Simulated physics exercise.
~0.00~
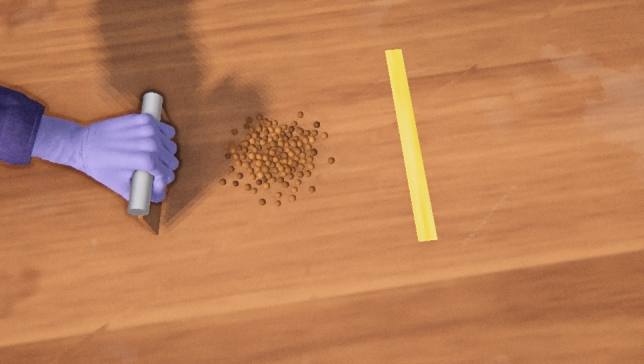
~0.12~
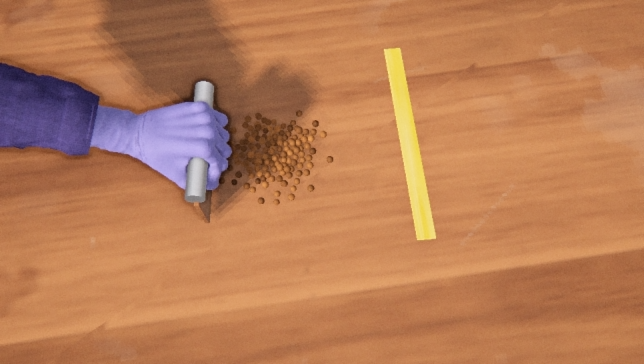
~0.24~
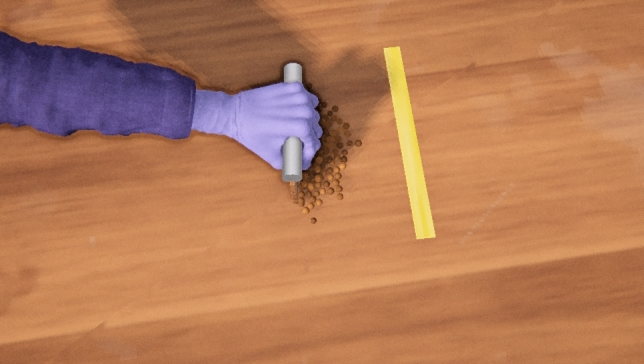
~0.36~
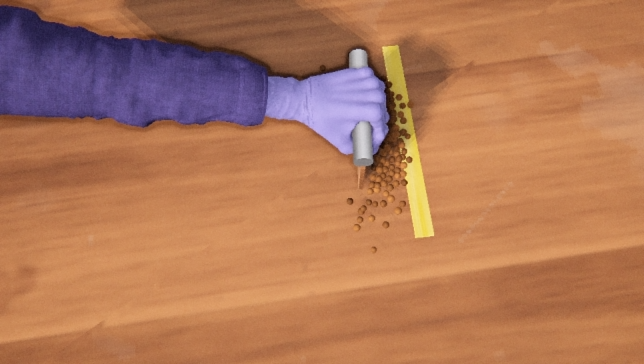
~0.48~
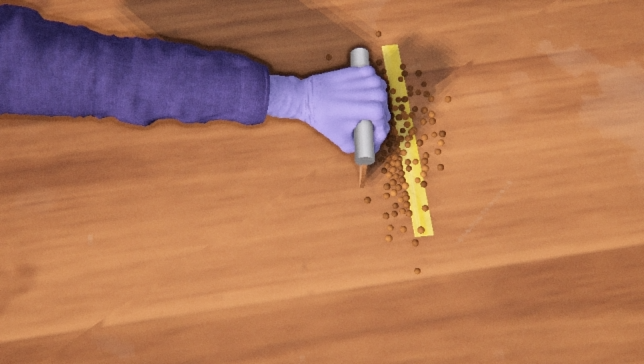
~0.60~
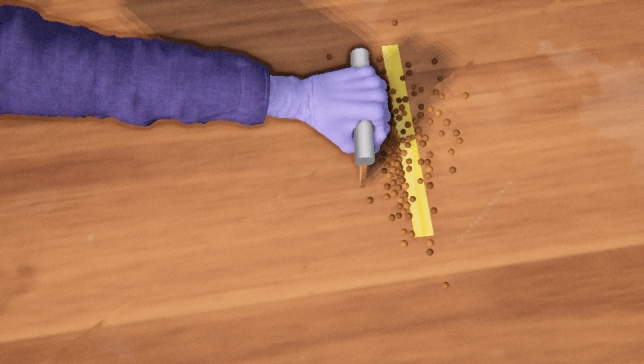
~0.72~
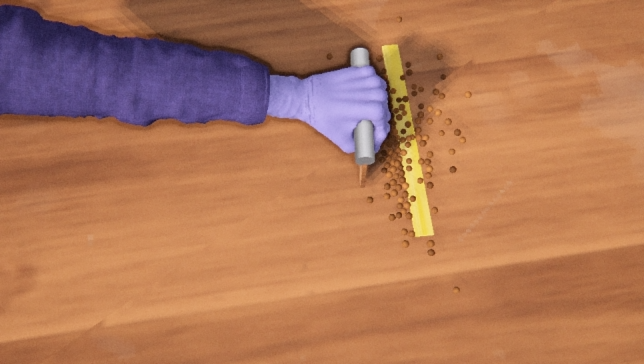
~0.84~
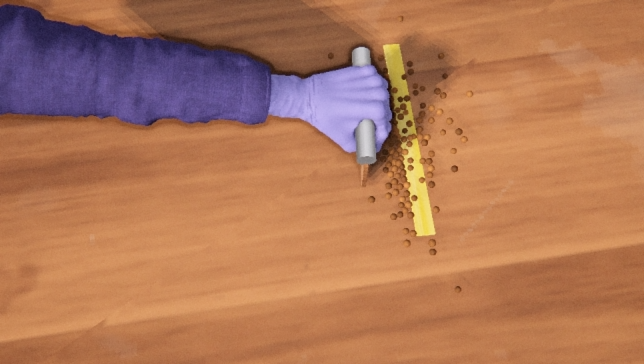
A hand in a lavender glove and dark purple sleeve grips a grey-handled scraper on a brown wooden surface, seen from above. To its right lies a loose pile of small round brown balls, with a slanting yellow strip fixed farther right. The hand slides the scraper rightward, reaches the pile and pushes it toward the strip. Just short of the strip the scraper stops, and the balls roll on, scattering over and past it. They settle with many on or against the strip and others spread beyond it, while the hand stays in place.
